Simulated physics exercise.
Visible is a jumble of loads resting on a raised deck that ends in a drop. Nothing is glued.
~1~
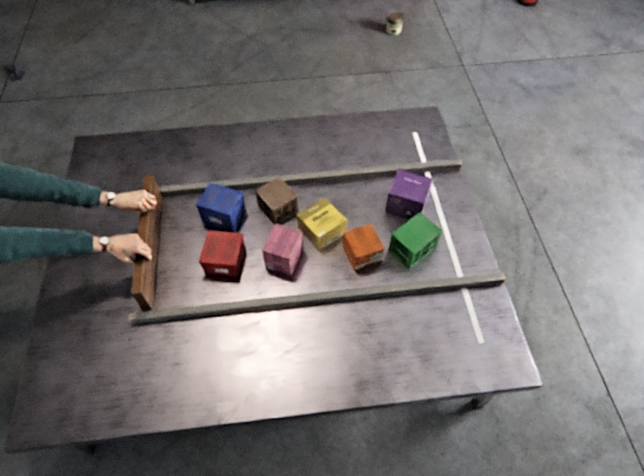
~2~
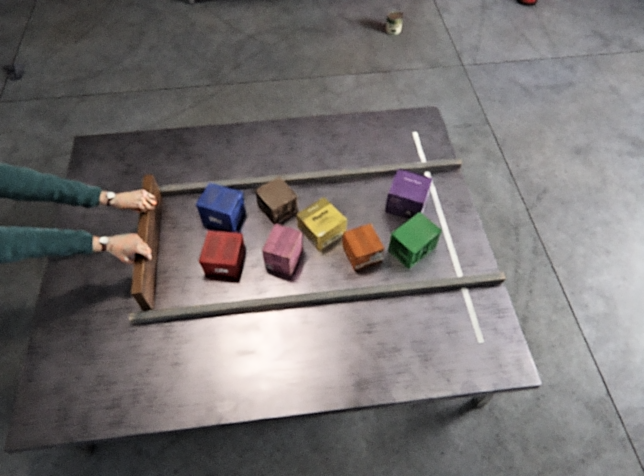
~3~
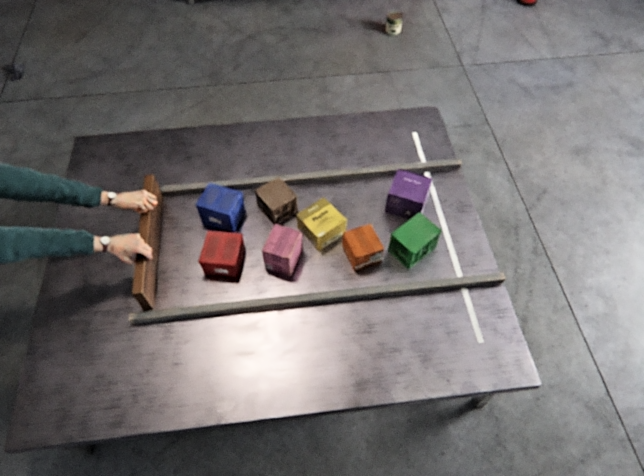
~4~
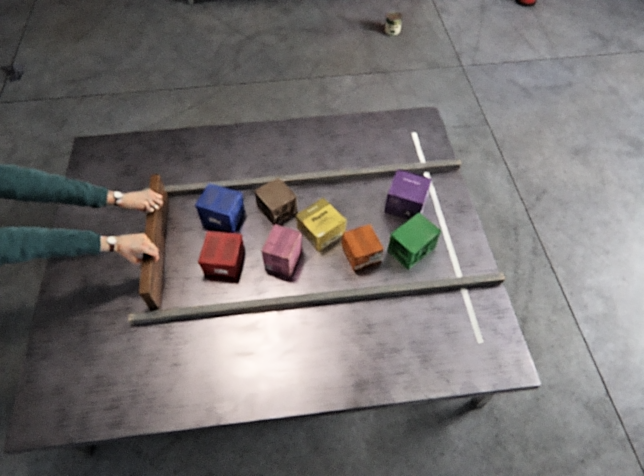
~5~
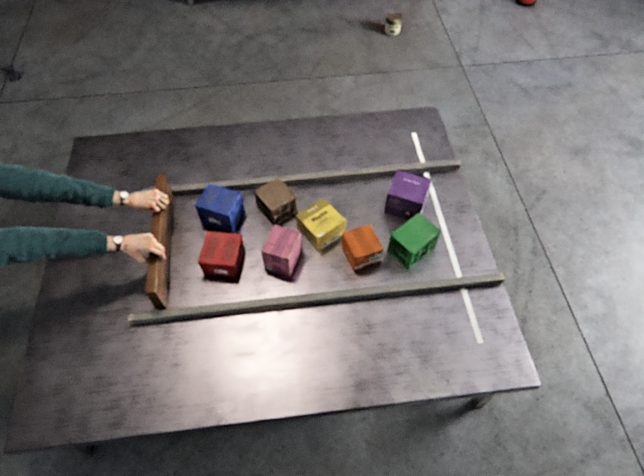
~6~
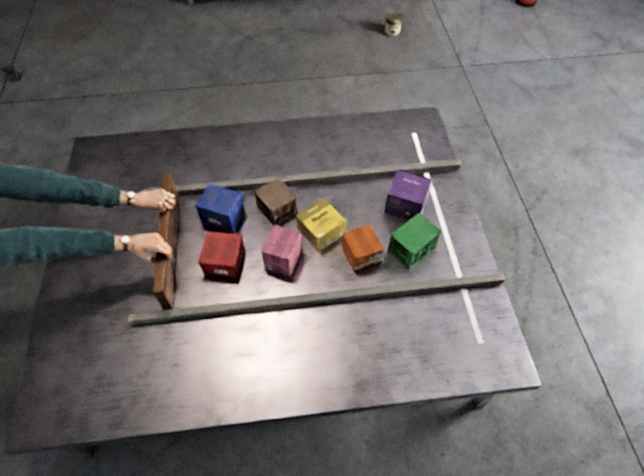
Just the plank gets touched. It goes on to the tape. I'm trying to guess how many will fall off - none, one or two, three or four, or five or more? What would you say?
I'd say five or more.
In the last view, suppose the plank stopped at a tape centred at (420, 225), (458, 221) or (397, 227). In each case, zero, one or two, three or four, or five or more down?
Taking the places in the order asked: Either three or four, then at least five, then one or two.
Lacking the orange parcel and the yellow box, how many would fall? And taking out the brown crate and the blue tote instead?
In order, the numbers are 4 and 4.
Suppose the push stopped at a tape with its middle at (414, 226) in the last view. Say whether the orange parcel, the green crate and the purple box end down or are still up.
Taking them in turn: Orange parcel ends up off it, green crate ends up off it, purple box ends up off it.
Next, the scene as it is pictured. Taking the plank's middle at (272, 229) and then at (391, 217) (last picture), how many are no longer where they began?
Counts: 5, 8.
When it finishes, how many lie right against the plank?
At rest, 2 are in contact.
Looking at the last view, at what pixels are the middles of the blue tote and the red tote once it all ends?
Blue tote at about (453, 182), red tote at about (466, 229).
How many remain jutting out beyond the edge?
It totals 0.
Soon after, none off yet; purple box at rest near (408, 196); green crate at rest near (414, 241); orange parcel at rest near (362, 248).
After that, none off yet; purple box displaced a little near (415, 192); green crate displaced about its own width near (449, 239); orange parcel displaced about its own width near (410, 248).
And then, one off so far; purple box displaced well along near (468, 188); green crate on its way down near (509, 262); orange parcel displaced well along near (478, 241).
In the end, the number that fall off is five or more; gone, brown crate, pink box, yellow box, orange parcel, green crate and purple box.
